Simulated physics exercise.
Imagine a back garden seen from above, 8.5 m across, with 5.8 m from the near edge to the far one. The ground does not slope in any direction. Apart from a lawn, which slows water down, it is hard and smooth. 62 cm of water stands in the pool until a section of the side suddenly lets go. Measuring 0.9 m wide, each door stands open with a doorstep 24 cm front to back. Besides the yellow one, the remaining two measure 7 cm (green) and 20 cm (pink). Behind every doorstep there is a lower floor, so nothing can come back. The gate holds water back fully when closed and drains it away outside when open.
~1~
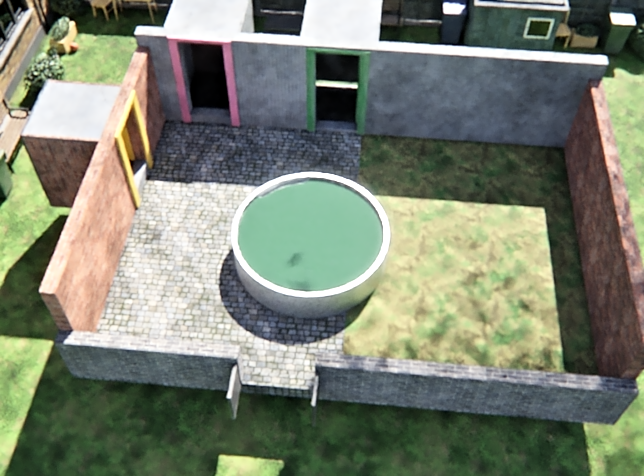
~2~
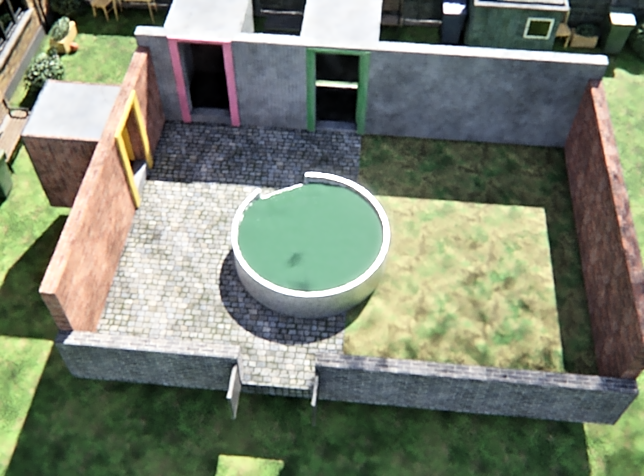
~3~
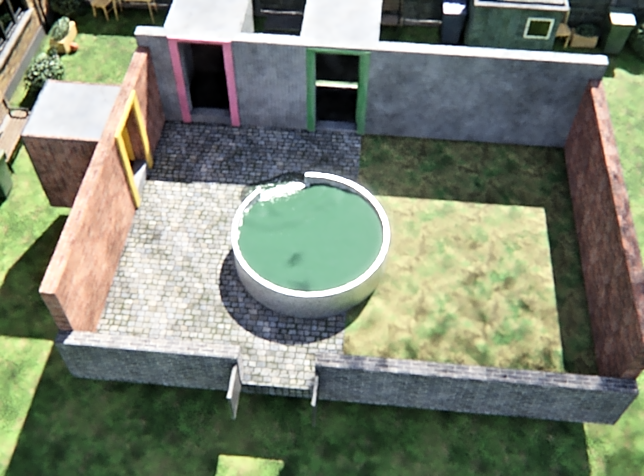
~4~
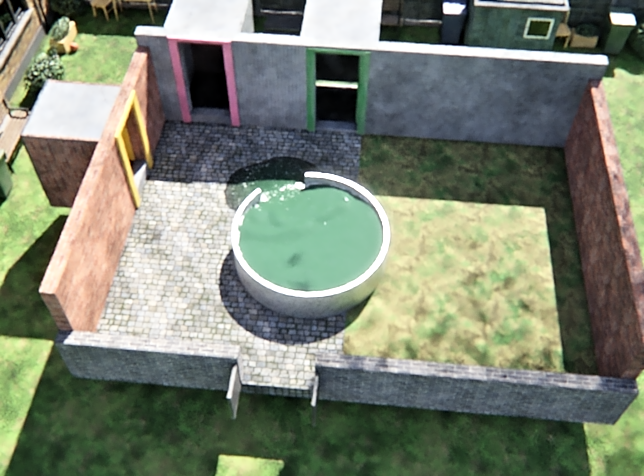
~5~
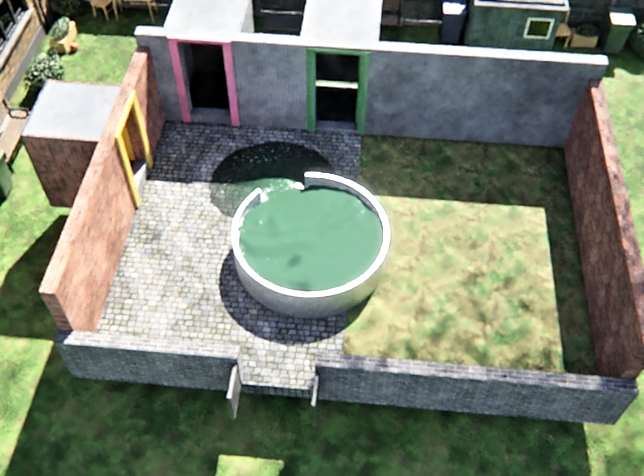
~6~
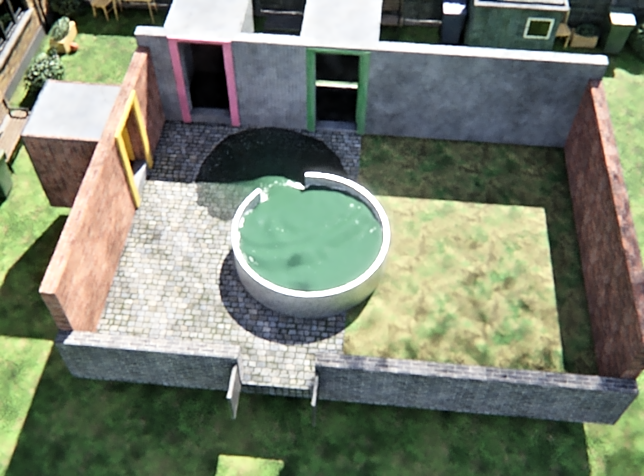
At first, a round pool of still green water sits in a walled garden, with pink, green and yellow doorways around it. Then a gap opens in the far side of its rim, and water pours out, spreading in a widening dark sheet across the paving behind the pool.
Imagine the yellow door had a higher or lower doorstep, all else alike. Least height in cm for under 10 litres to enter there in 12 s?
Roughly 15 cm.
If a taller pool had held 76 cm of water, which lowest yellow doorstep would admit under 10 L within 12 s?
The step would need to be some 18 cm high.
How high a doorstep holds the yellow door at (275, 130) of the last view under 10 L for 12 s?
It needs roughly 28 cm.
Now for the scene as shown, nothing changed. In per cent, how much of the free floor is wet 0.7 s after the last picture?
About 20 per cent.
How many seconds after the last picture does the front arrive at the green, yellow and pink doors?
Green at 0.3 s, yellow at 0.8 s and pink at 0.2 s.
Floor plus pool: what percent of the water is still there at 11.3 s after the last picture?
Something near 92 out of a hundred parts.
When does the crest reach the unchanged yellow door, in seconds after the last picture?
Roughly at 2.0 s.
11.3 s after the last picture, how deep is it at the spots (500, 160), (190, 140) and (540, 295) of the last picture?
In that order: 5, 10 and 1 cm.
Then, 0.7 s after the last picture water covers 20 % of the floor, deepest (34 cm) near (287, 199); it has not reached the yellow door.
Then, 2.3 s after the last picture water covers 25 % of the floor, deepest (36 cm) near (166, 120); 18 cm at the yellow door, 0 litres in over its 26 cm doorstep.
Then, 11.3 s after the last picture water covers 95 % of the floor, deepest (11 cm) near (88, 356); 8 cm at the yellow door, 0 litres in over its 26 cm doorstep.
At the yellow door as built, the water peaked near 19 cm, 2.1 s after the last picture.
With a doorstep of 13.5 cm, 17 litres would have come in within the 12 s; with 18.5 cm, 1 litre. So under 10 litres takes about 15 cm.
